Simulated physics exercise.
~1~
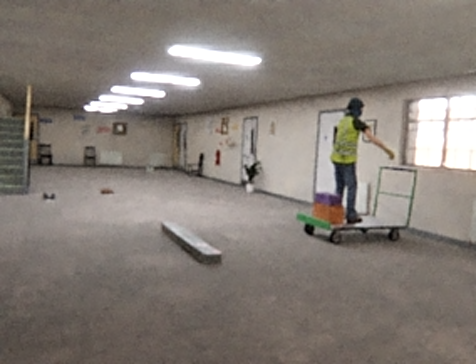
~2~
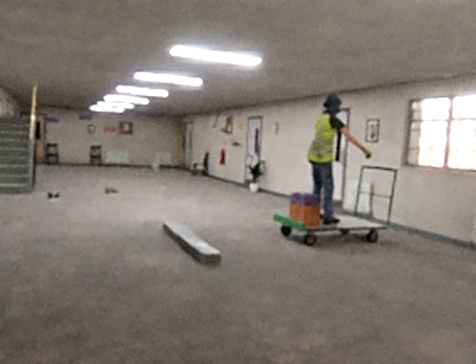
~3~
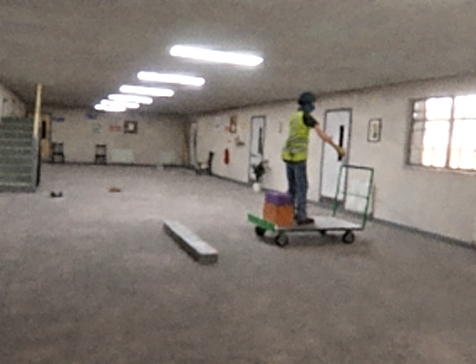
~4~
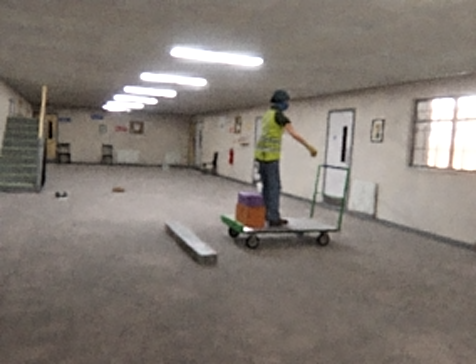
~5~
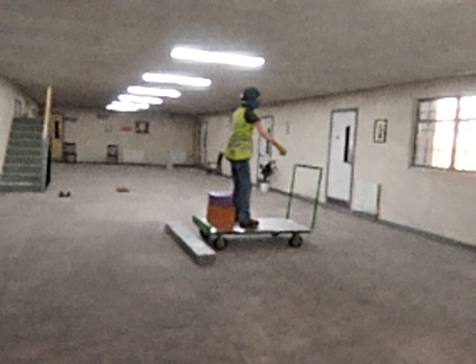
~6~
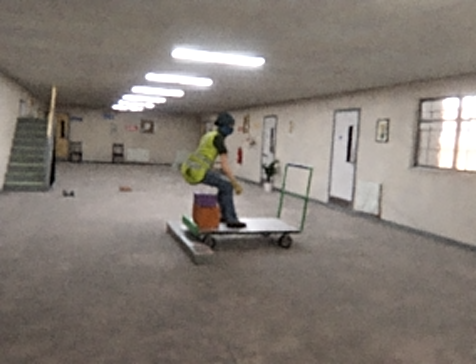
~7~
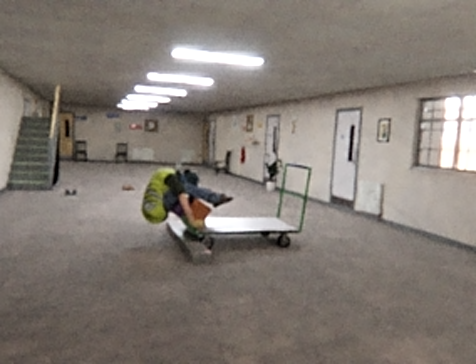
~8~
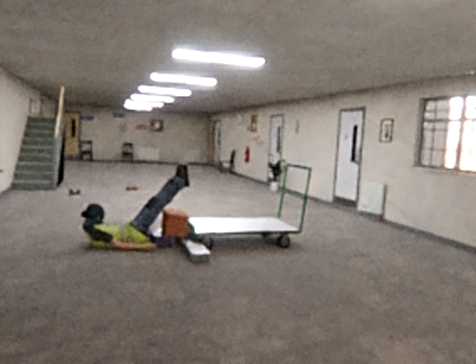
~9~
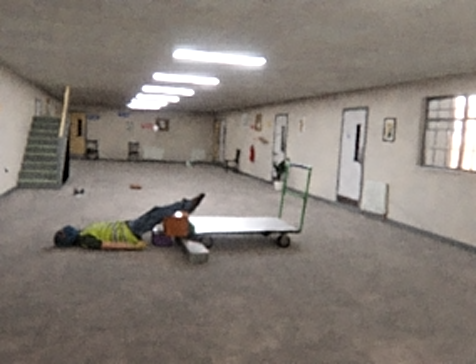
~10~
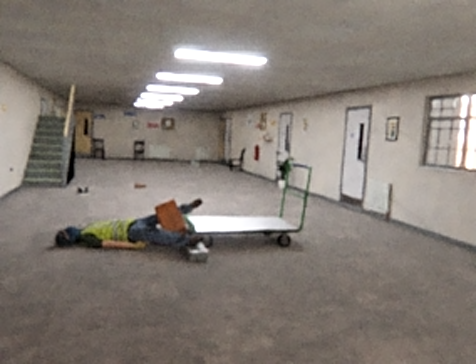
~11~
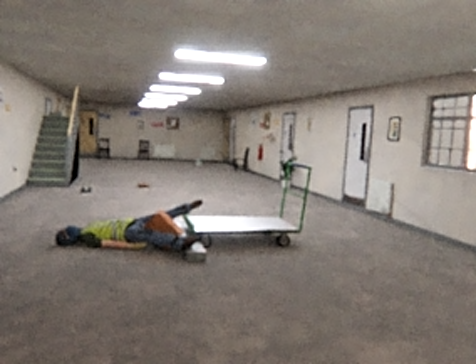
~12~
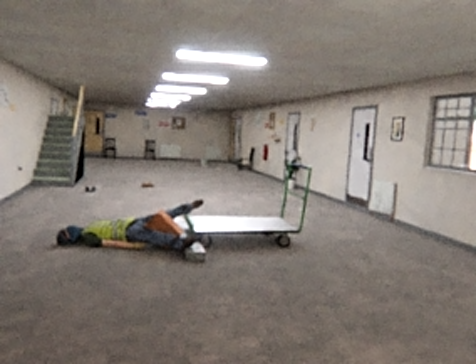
A person riding a trolley left hits a kerb, tumbles over it and lies still.
